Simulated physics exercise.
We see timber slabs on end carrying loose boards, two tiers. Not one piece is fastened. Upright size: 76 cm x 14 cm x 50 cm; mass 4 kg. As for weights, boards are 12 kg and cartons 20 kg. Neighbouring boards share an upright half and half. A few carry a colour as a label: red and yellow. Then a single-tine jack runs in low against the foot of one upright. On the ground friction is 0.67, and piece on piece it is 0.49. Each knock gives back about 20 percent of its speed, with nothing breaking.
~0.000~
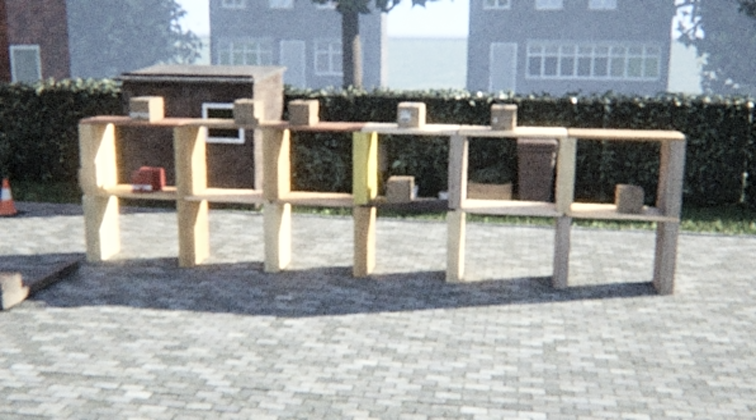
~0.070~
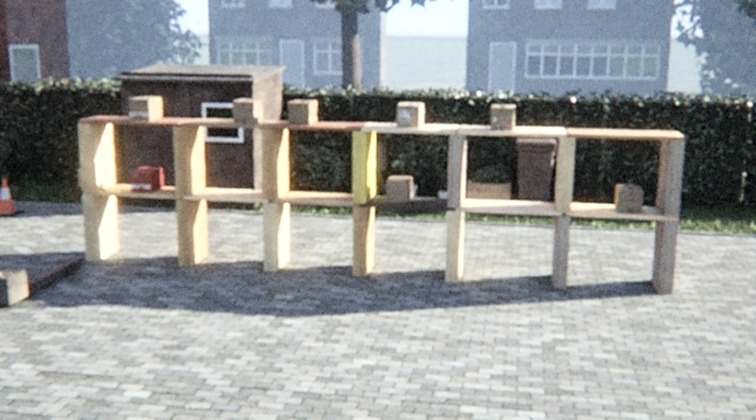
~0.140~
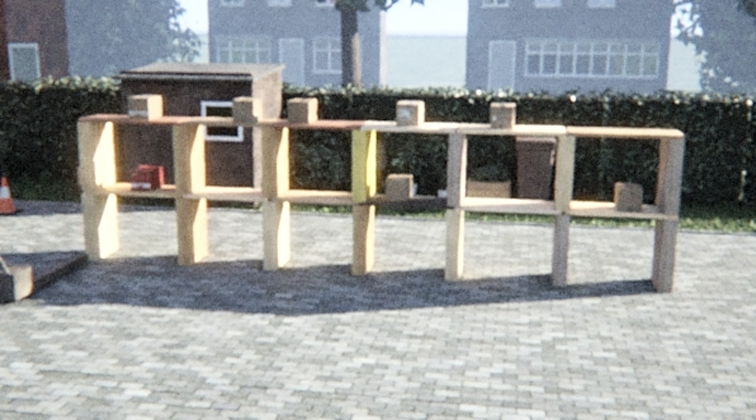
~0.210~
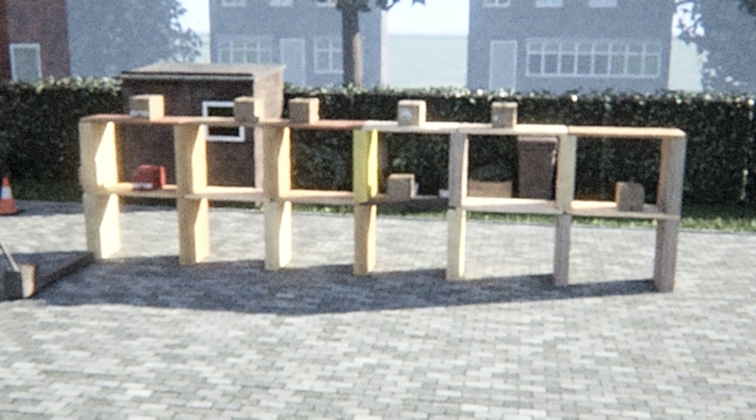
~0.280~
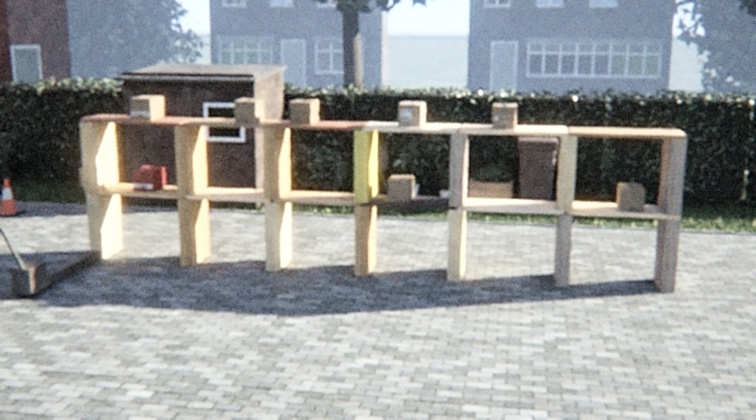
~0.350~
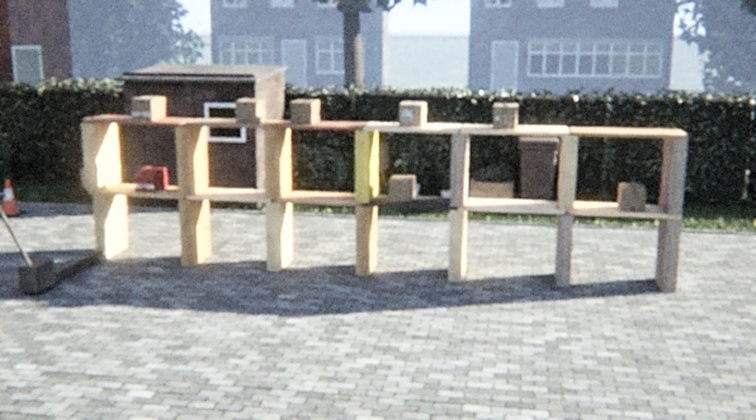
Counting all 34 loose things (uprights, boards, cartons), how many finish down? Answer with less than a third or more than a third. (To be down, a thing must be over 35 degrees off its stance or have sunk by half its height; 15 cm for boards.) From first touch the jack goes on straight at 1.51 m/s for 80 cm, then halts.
I would say under a third of them.
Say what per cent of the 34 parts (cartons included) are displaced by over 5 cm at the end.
Result: 20 per cent.
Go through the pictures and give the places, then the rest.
In the first frame (we follow the side turned to the camera), jack tip (75, 265) 38 cm short; yellow upright (360, 169); red carton (141, 183); no piece has moved.
The second frame shows jack tip (79, 262) 27 cm short; yellow upright (359, 168).
The third frame shows jack tip (84, 258) 17 cm short; yellow upright (359, 167).
The fourth frame shows jack tip (90, 256) 6 cm short; yellow upright (360, 167).
The fifth frame shows jack tip (96, 254) 45 mm in; red carton (142, 181); one has shifted.
The sixth frame shows jack tip (102, 252) 15 cm in; red carton (144, 182) displaced 21 mm; yellow upright (362, 167); 4 stirred so far.
Around 0.42 s, none of the 34 pieces down, 5 disturbed; red carton displaced 33 mm.
Around 0.58 s, none of the 34 pieces down, 6 disturbed; red carton displaced 8 cm.
Around 0.74 s, none of the 34 pieces down, 6 disturbed; red carton displaced 16 cm.
Around 1.14 s, none of the 34 pieces down, 8 disturbed; red carton displaced 22 cm.
Finally (1.8 s), none of the 34 pieces down, 8 disturbed; red carton displaced 21 cm; yellow upright unmoved. That is 0 per cent. Seen by the last camera, middles, red carton near (154, 177), yellow upright near (367, 164).
